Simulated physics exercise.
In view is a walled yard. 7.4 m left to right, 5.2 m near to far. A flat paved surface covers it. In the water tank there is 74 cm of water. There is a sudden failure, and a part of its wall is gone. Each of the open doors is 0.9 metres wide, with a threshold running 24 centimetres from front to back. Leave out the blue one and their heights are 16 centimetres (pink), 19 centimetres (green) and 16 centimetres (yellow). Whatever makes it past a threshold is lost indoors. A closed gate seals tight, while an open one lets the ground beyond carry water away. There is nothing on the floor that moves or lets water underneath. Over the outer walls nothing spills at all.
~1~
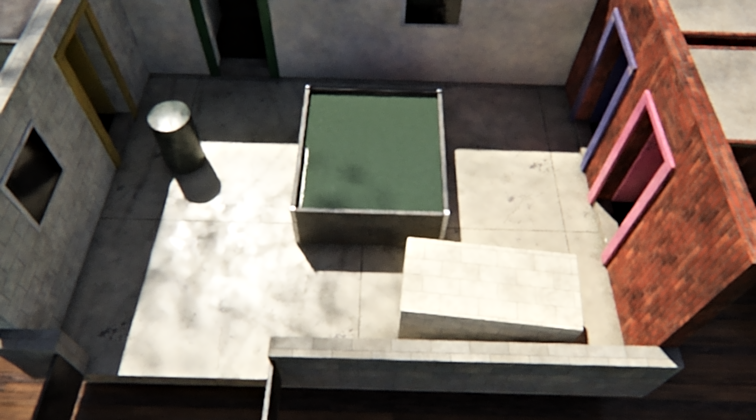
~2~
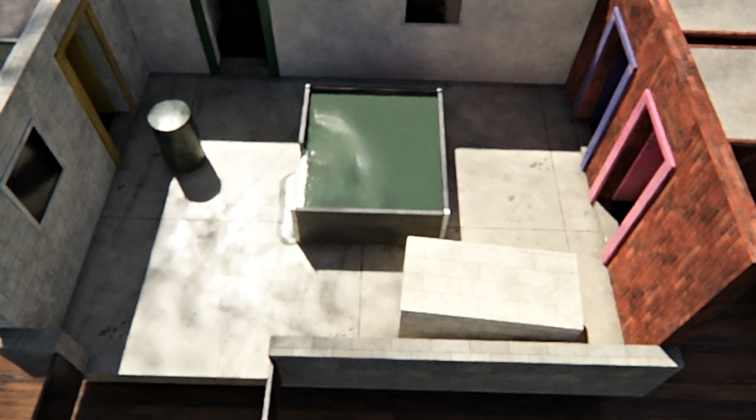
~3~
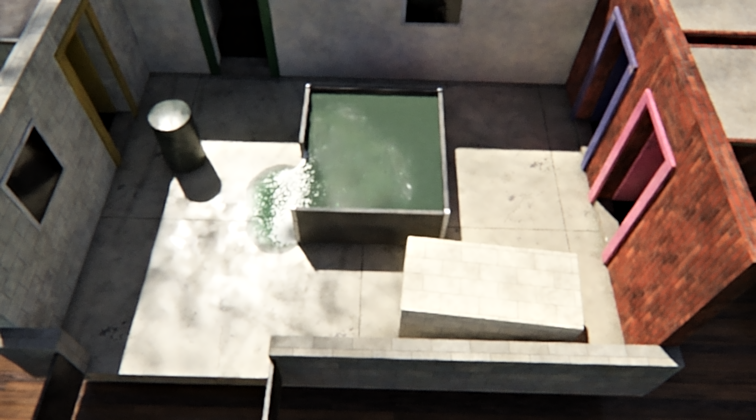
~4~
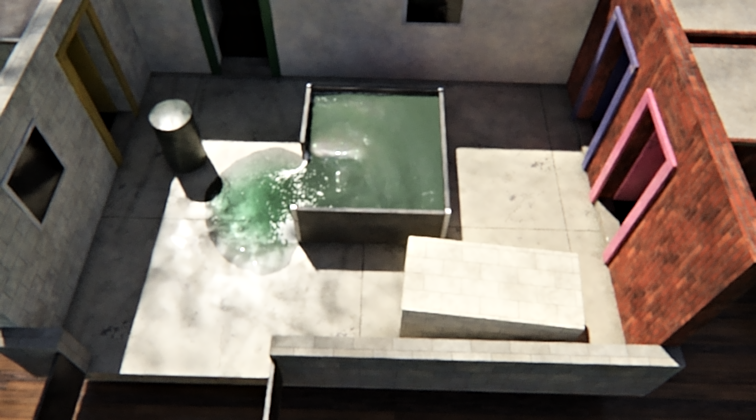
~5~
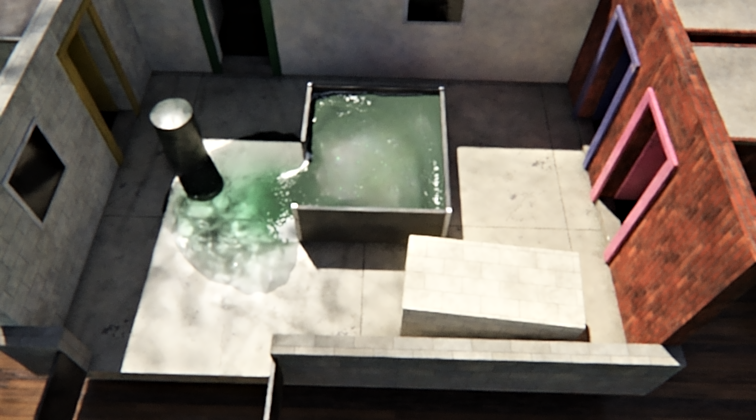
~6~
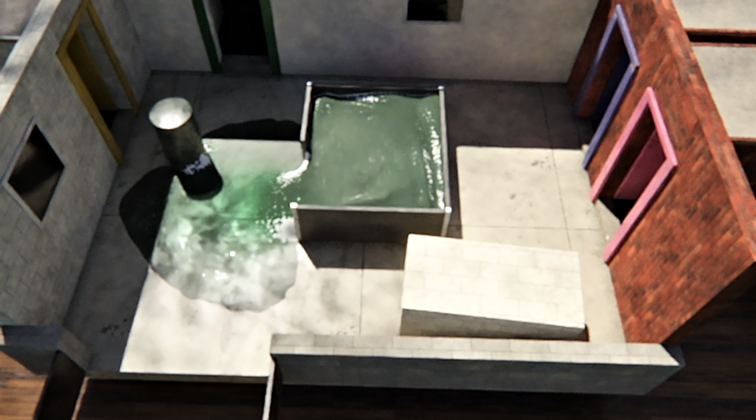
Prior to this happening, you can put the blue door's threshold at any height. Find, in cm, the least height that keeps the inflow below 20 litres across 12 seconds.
The least height is about 6 cm.
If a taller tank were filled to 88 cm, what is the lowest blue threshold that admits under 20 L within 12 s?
8.5 cm.
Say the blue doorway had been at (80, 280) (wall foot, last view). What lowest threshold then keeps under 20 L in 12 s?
Roughly 25 cm.
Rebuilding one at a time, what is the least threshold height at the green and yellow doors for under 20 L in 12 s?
Some 10.5 cm for green, some 9.0 cm for yellow.
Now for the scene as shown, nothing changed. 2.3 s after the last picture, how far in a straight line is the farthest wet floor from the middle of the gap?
Roughly 4.0 metres.
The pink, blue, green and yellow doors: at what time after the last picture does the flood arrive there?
Pink at 7.5 seconds, blue at 5.5 seconds, green at 1.2 seconds, yellow at 0.5 seconds.
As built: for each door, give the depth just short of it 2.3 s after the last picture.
Depths in cm - pink: 0, blue: 0, green: 13, yellow: 12.
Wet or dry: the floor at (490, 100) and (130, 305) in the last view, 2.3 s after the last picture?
Note: Point one not yet reached; point two reached.
Then, 0.7 s after the last picture water covers 30 % of the floor, deepest (44 cm) near (298, 206); it has not reached the blue door.
Then, 2.3 s after the last picture water covers 40 % of the floor, deepest (34 cm) near (59, 337); it has not reached the blue door.
Then, 11.3 s after the last picture water covers 95 % of the floor, deepest (10 cm) near (595, 327); 8 cm at the blue door, 5 litres in over its 8 cm threshold.
At the blue door as built, the water peaked near 10 cm, 8.1 s after the last picture.
With a threshold of 5 cm, 33 litres would have come in within the 12 s; with 7 cm, 11 litres. So under 20 litres takes about 6 cm.
